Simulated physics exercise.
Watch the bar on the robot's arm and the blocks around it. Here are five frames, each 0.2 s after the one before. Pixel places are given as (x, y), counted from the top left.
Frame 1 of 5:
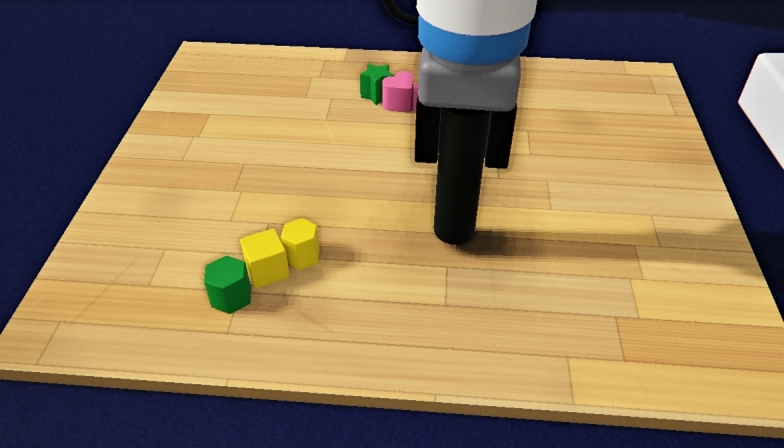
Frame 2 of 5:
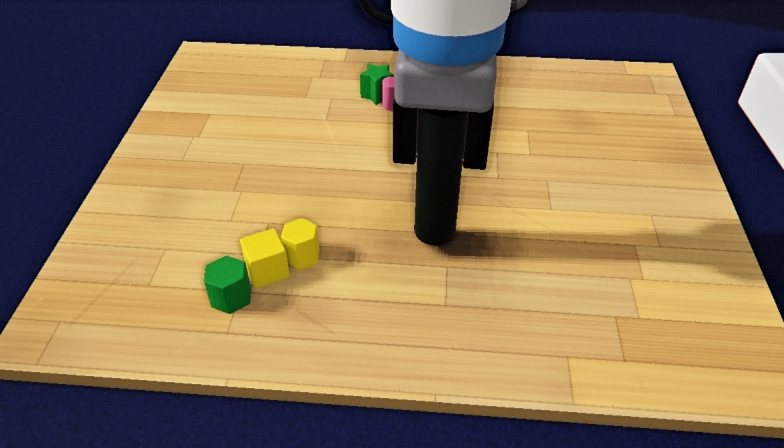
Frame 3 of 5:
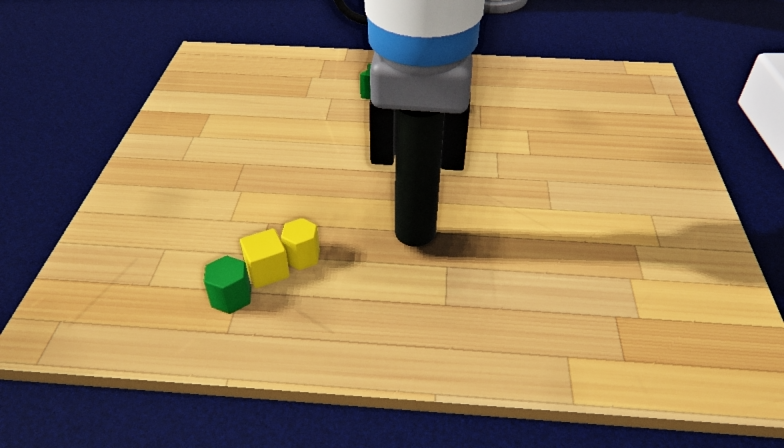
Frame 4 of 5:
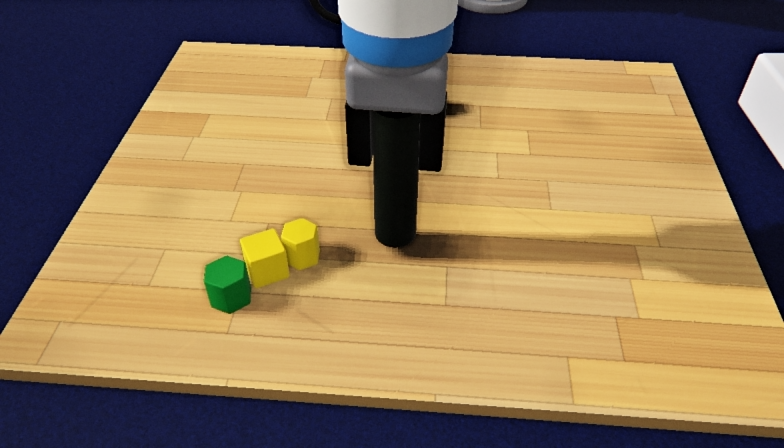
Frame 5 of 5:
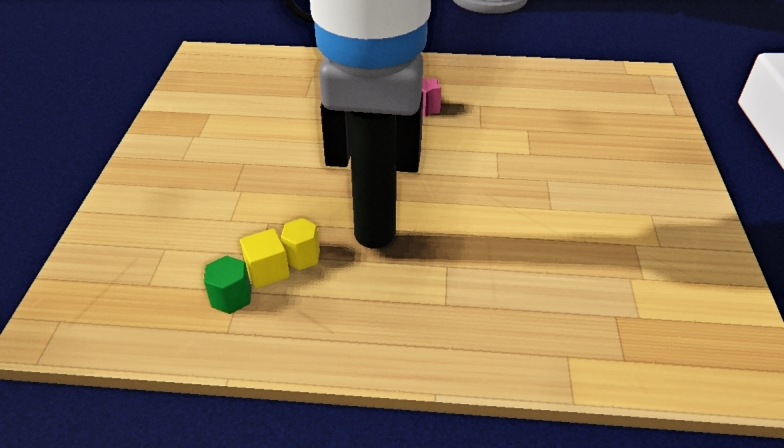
The footage shows a robot arm with a black bar sliding steadily left across a wooden board, passing in front of small green and pink blocks at the back, while the green and yellow blocks at the left remain still.
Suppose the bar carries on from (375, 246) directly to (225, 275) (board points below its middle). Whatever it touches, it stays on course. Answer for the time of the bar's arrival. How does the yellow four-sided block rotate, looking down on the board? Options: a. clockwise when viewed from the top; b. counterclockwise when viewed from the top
I'll go with b - counterclockwise when viewed from the top.
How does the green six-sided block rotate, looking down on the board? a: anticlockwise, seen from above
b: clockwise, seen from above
I'll go with a - anticlockwise, seen from above.
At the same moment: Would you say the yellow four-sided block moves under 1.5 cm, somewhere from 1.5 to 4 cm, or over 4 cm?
It ends farther than 4 cm from its spot.
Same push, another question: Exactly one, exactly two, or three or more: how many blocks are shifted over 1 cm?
There will be three or more blocks displaced.
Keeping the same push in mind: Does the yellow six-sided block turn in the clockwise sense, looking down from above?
Yes, that is what happens.
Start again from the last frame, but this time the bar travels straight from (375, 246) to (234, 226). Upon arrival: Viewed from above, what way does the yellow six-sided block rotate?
The yellow six-sided block rotates counterclockwise.
On the path given first. One third of the way, bar (325, 246); yellow four-sided block (251, 246), turned 25° anticlockwise; yellow six-sided block (283, 230).
Two thirds of the way, bar (275, 256); green six-sided block (214, 278), turned 15° anticlockwise; yellow four-sided block (226, 249), turned 55° anticlockwise; yellow six-sided block (246, 221), turned 45° clockwise.
At the end, bar (222, 265); green six-sided block (210, 281), turned 25° anticlockwise; yellow four-sided block (176, 254), turned 75° anticlockwise; yellow six-sided block (236, 219), turned 70° clockwise.
